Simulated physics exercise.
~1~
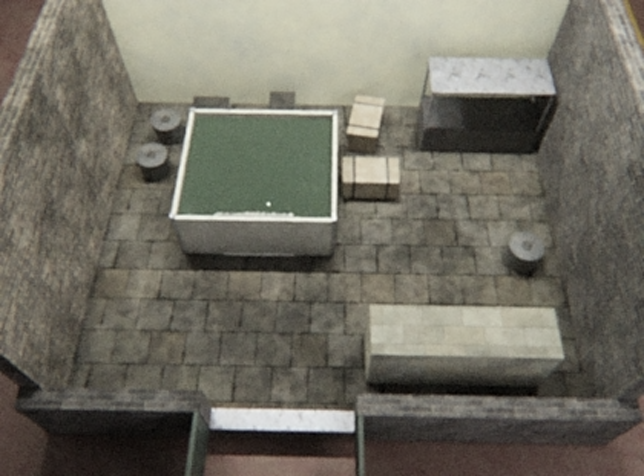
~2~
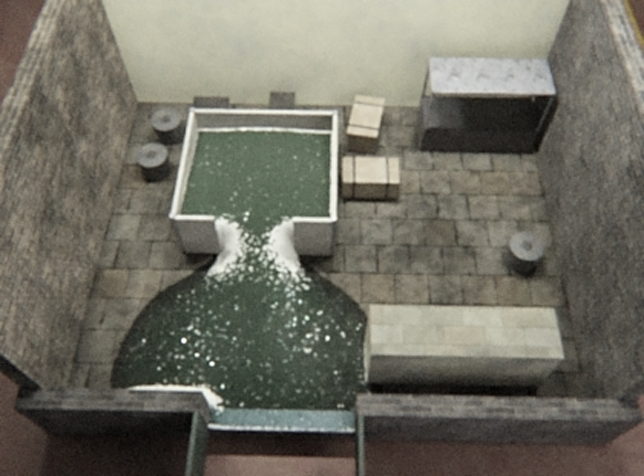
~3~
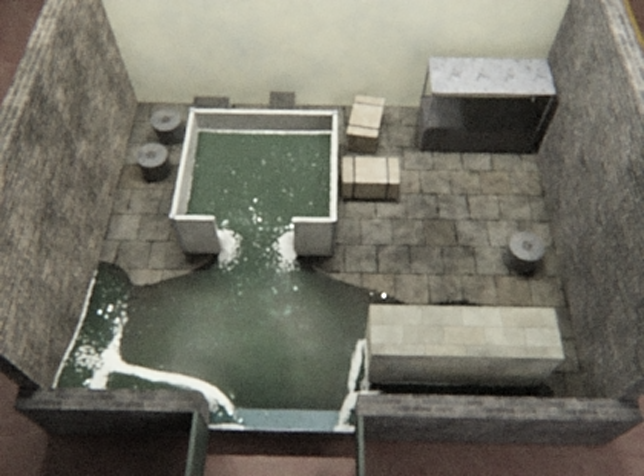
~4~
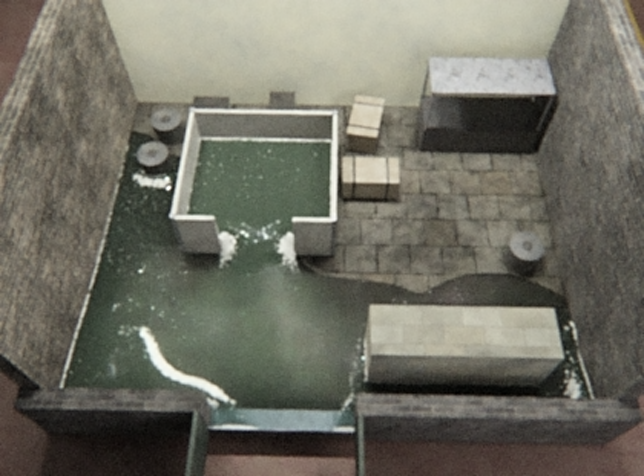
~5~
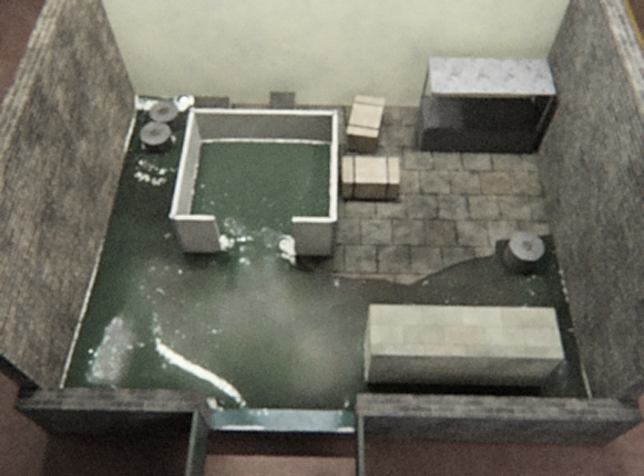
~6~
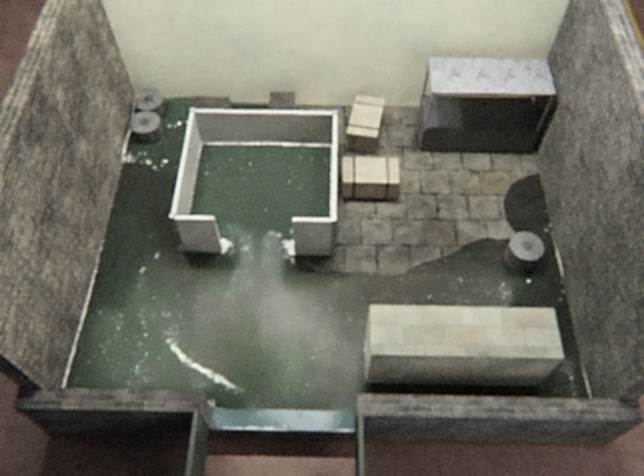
A stone-walled room with a paved floor holds a square white tank of dark green water, with wooden crates, grey tubs, a long pale block and a dark shelter around it. The near side of the tank gives way, and water bursts through the gap, fanning out in white foam toward the opening in the front wall. It spreads to the left wall, then runs behind the block to the right. Water creeps up the left side and reaches the two tubs there, which drift a little toward the back corner. At the end they sit afloat, while the crates remain on dry paving.
